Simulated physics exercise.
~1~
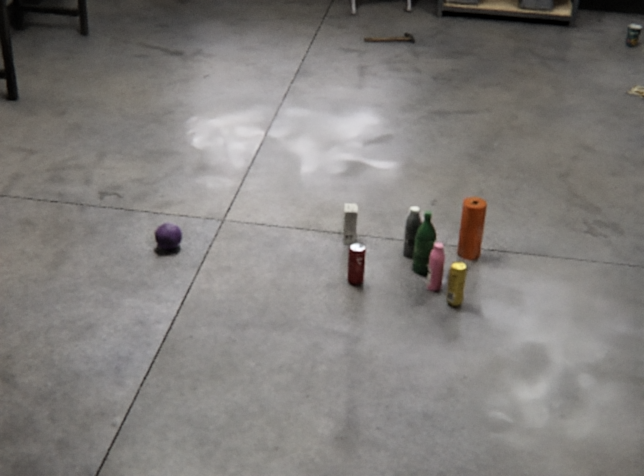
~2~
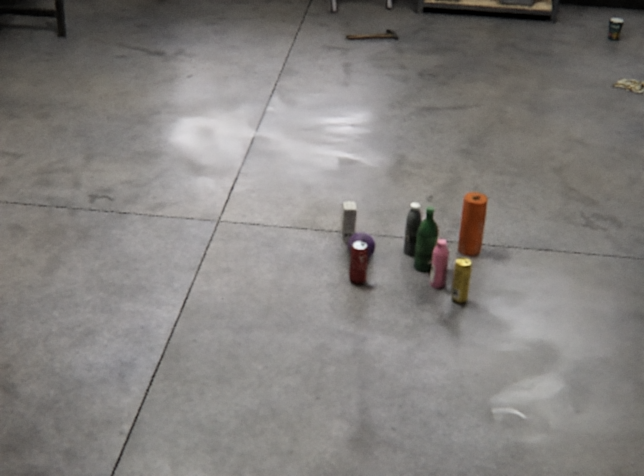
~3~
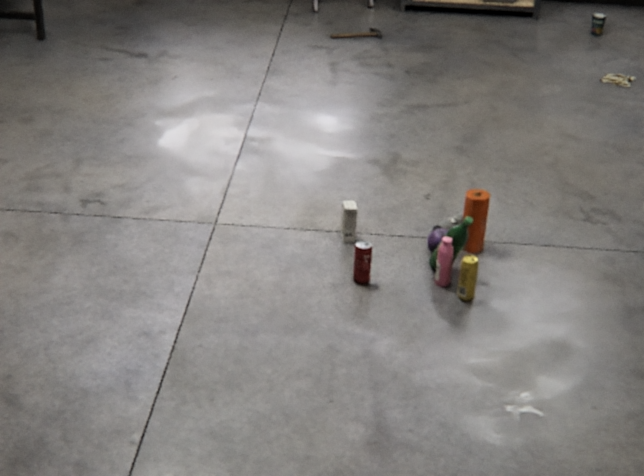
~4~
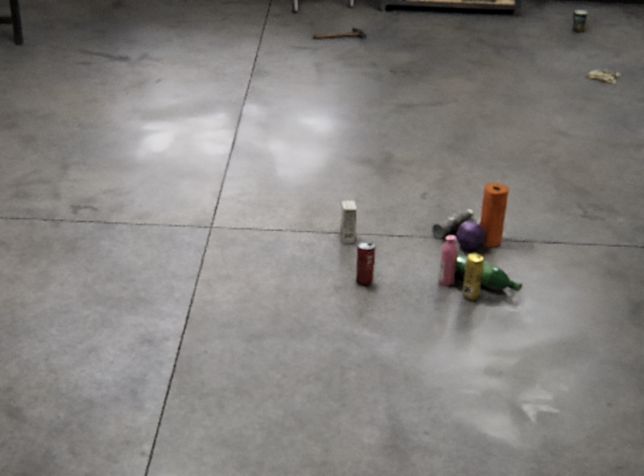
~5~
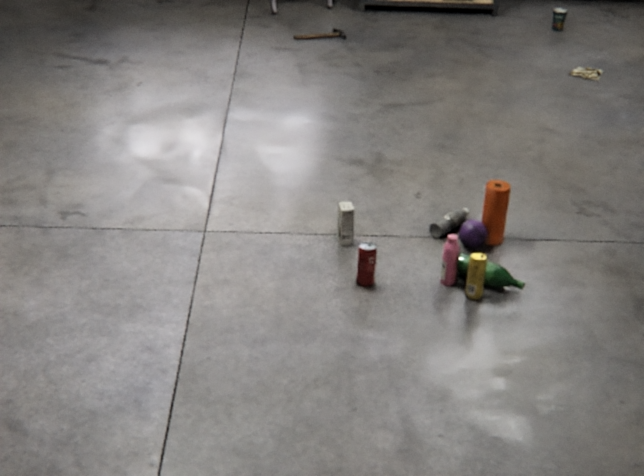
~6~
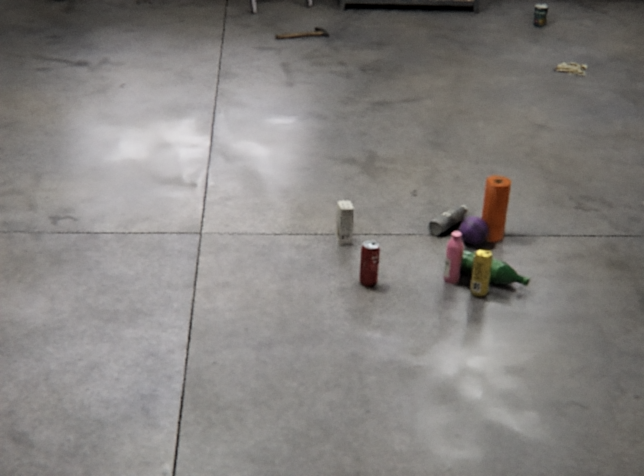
A purple ball rolls from the left across a grey concrete floor, seen from above at an angle as the view drifts slightly sideways. On the right stand a white carton, a red can, a grey bottle, a green bottle, a pink bottle, a yellow can and a tall orange roll. The ball passes the carton and red can, then drives into the grey and green bottles, toppling both. The orange roll shifts slightly to the right but stays upright. The ball ends against the roll beside the fallen bottles, while the carton, both cans and the pink bottle remain standing.
